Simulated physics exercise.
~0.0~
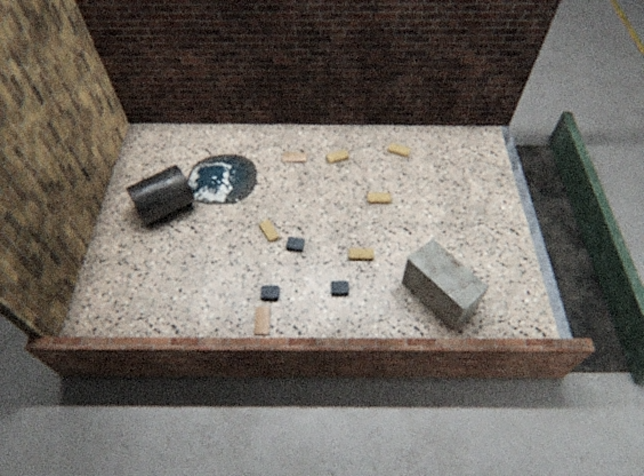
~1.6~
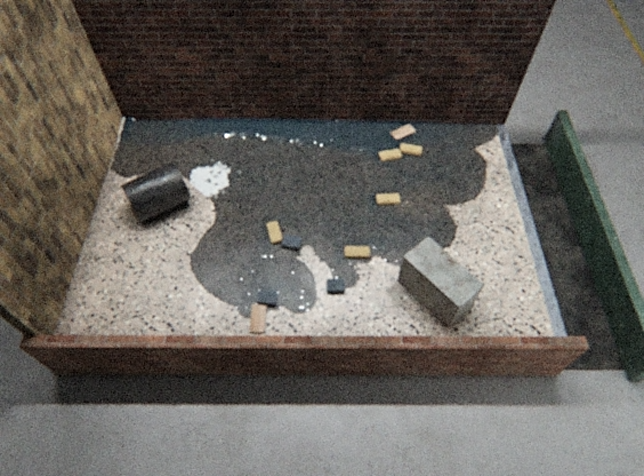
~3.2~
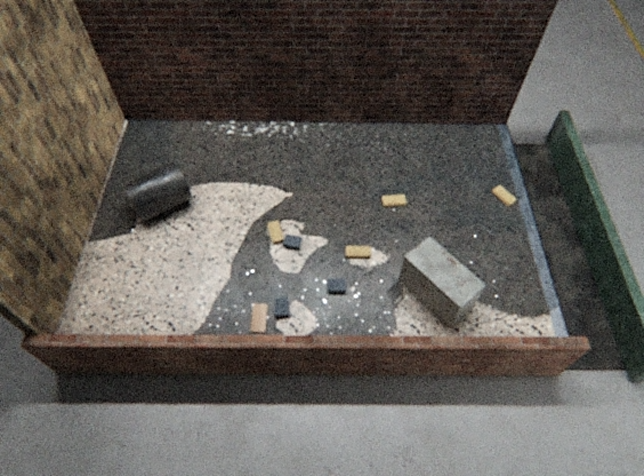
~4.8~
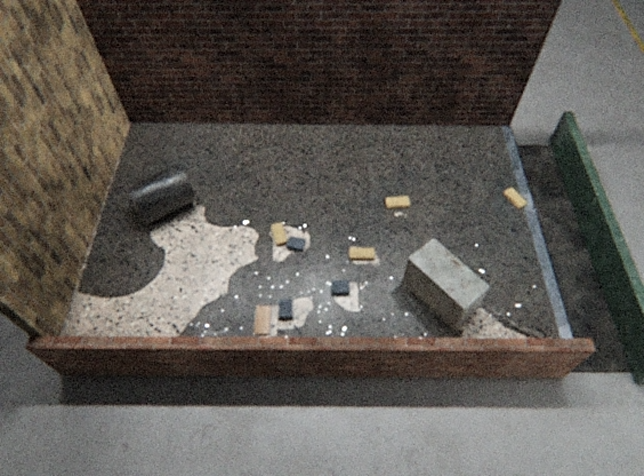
In the video, dark water spreads from beside a cylinder across a walled, speckled floor, carrying a few small yellow blocks rightward, some out of sight, while the cylinder and large grey block stay put. Finally, most of the floor is wet, with pale patches remaining.
